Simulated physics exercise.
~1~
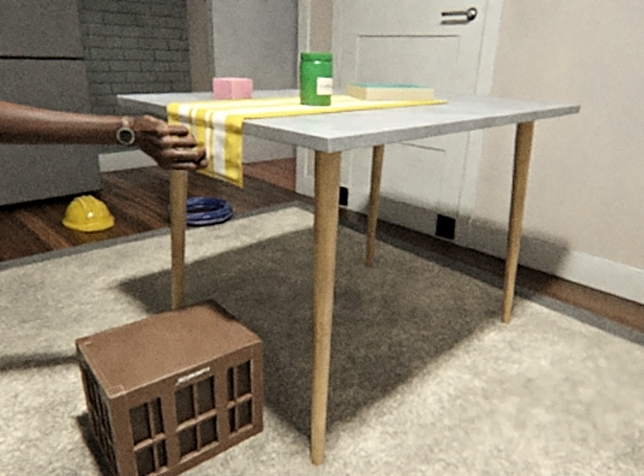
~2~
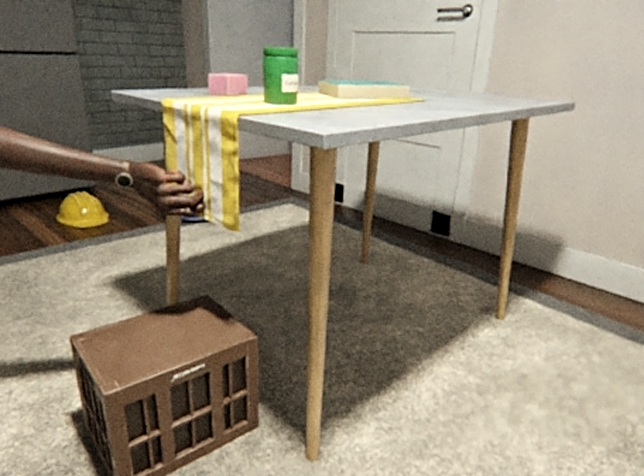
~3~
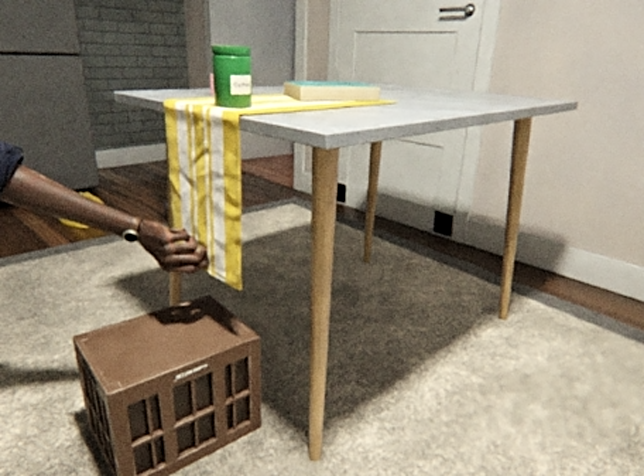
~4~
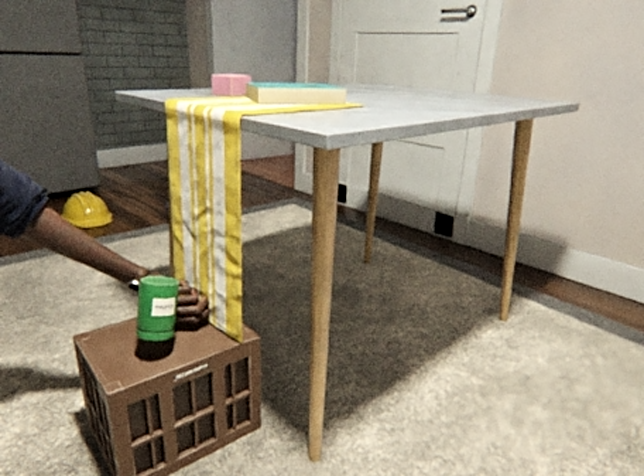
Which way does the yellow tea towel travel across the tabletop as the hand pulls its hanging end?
The yellow tea towel slides to the left across the tabletop, toward the edge where the hand is drawing its end down.
The video shows a hand pulling the hanging end of a yellow striped tea towel down toward a brown crate, drawing a green jar and a turquoise book left across a table. The jar goes over the edge and down to the crate, while the book and pink block remain on the table.
